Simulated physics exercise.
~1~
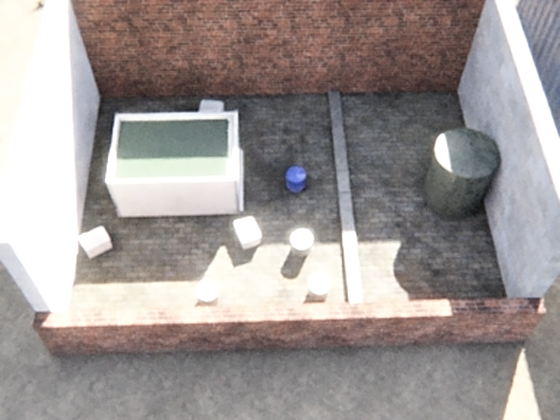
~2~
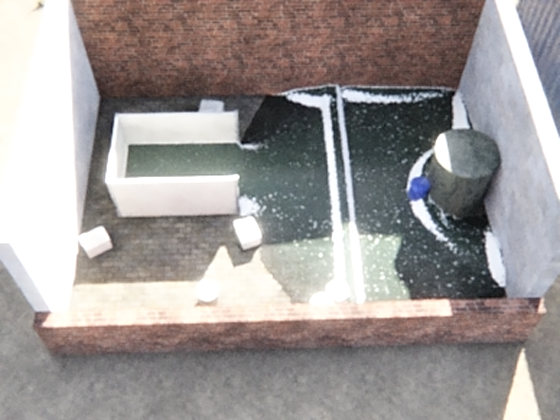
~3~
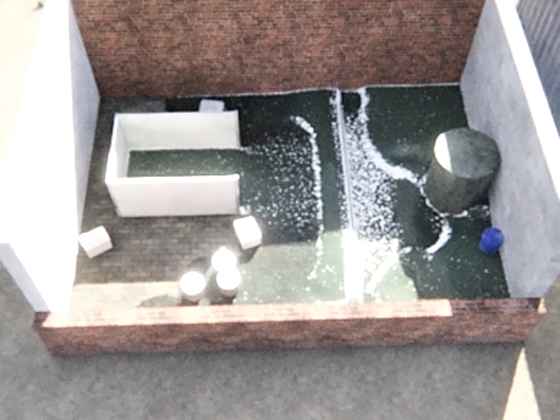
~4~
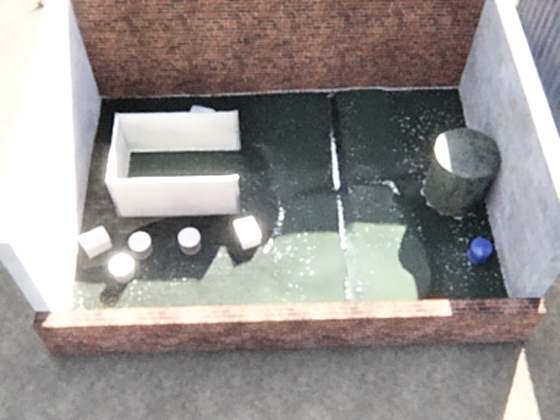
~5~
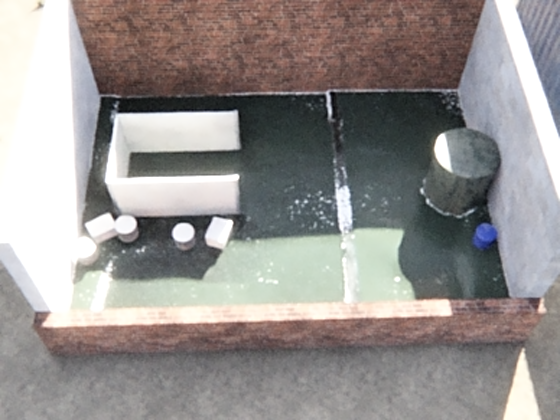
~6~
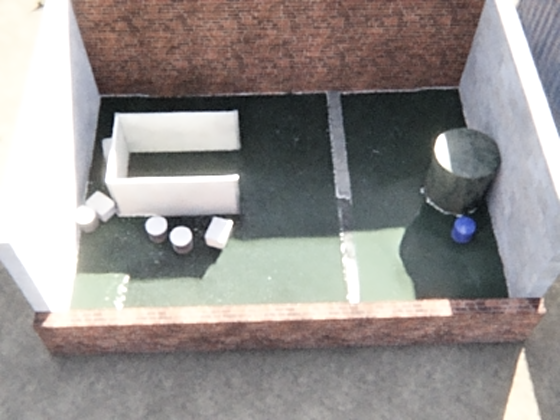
Water bursting from a white tank and flooding a brick-walled yard, carrying a blue pail over the low kerb, where it stays afloat.
